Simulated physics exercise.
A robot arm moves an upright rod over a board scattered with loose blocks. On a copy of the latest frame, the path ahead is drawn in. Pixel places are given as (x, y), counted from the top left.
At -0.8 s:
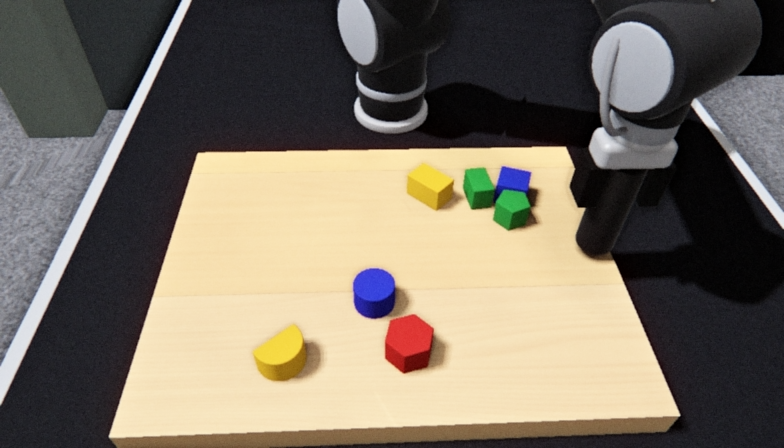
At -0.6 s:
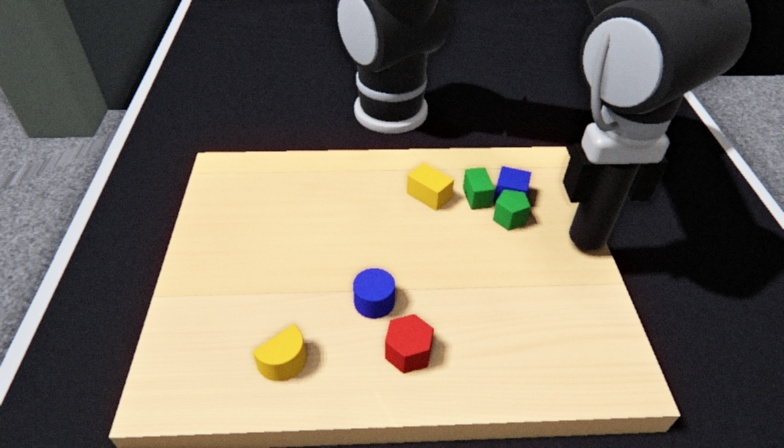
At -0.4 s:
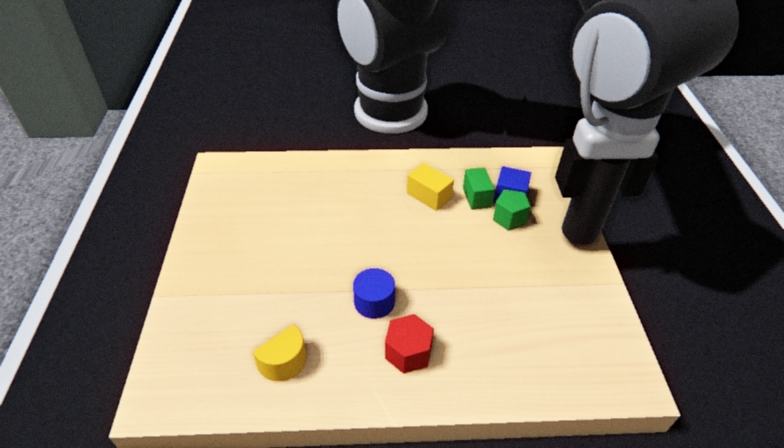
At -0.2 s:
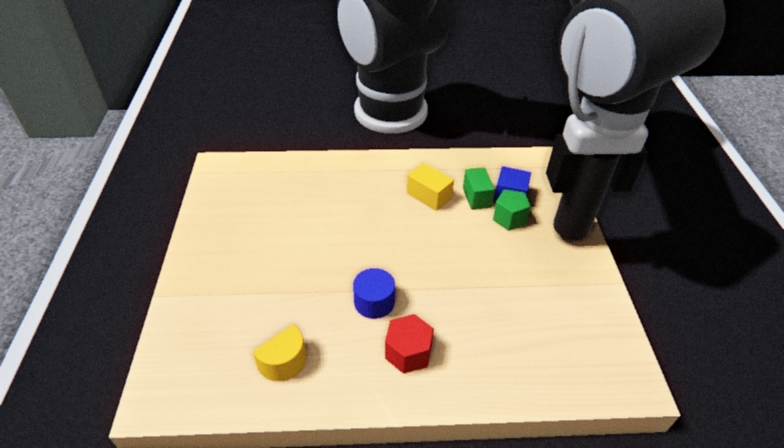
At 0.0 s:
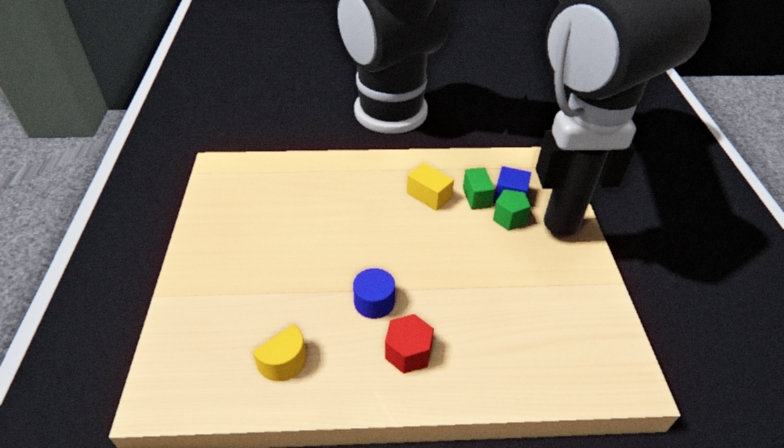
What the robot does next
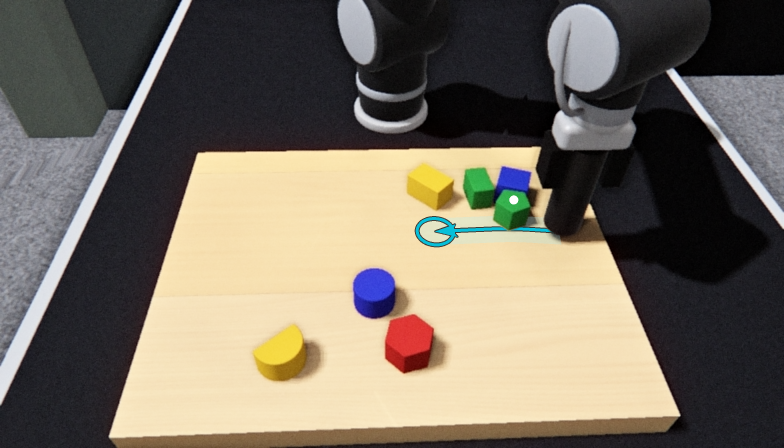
A dark robot arm with pale grey caps holds an upright black rod at the right edge of a light wooden board, seen from above at an angle. Yellow, green and blue blocks cluster near the board's far side, with a blue cylinder, a red hexagon and a yellow half-round piece nearer. The rod slides slowly a short way left toward the cluster, while the blocks and camera stay still.
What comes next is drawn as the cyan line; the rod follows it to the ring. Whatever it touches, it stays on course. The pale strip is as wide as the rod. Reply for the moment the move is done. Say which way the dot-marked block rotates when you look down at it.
I'd predict that, seen from above, the dot-marked block rotates clockwise.
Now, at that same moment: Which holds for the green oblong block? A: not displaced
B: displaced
B (displaced)
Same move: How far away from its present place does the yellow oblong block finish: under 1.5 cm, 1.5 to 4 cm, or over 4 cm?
Ends under 1.5 cm away.
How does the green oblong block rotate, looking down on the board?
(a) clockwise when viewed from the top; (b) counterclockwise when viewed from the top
I choose a.
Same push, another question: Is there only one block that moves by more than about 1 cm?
That would be a no.
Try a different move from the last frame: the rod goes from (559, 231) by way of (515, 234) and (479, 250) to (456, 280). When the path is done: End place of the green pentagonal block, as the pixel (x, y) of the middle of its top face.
It is at (486, 198).
The drawn path runs from (559, 231) by way of (497, 229) to (435, 231); the dot is on the green pentagonal block.
What follows on the original path. One third of the way, rod (519, 222); green oblong block (474, 174); green pentagonal block (494, 194), turned 35° clockwise.
Two thirds of the way, rod (477, 223); green oblong block (467, 167), turned 25° clockwise; green pentagonal block (463, 189), turned 90° clockwise.
At the end, rod (436, 225); yellow oblong block not moved; green oblong block (467, 167), turned 25° clockwise; green pentagonal block (462, 188), turned 90° clockwise.
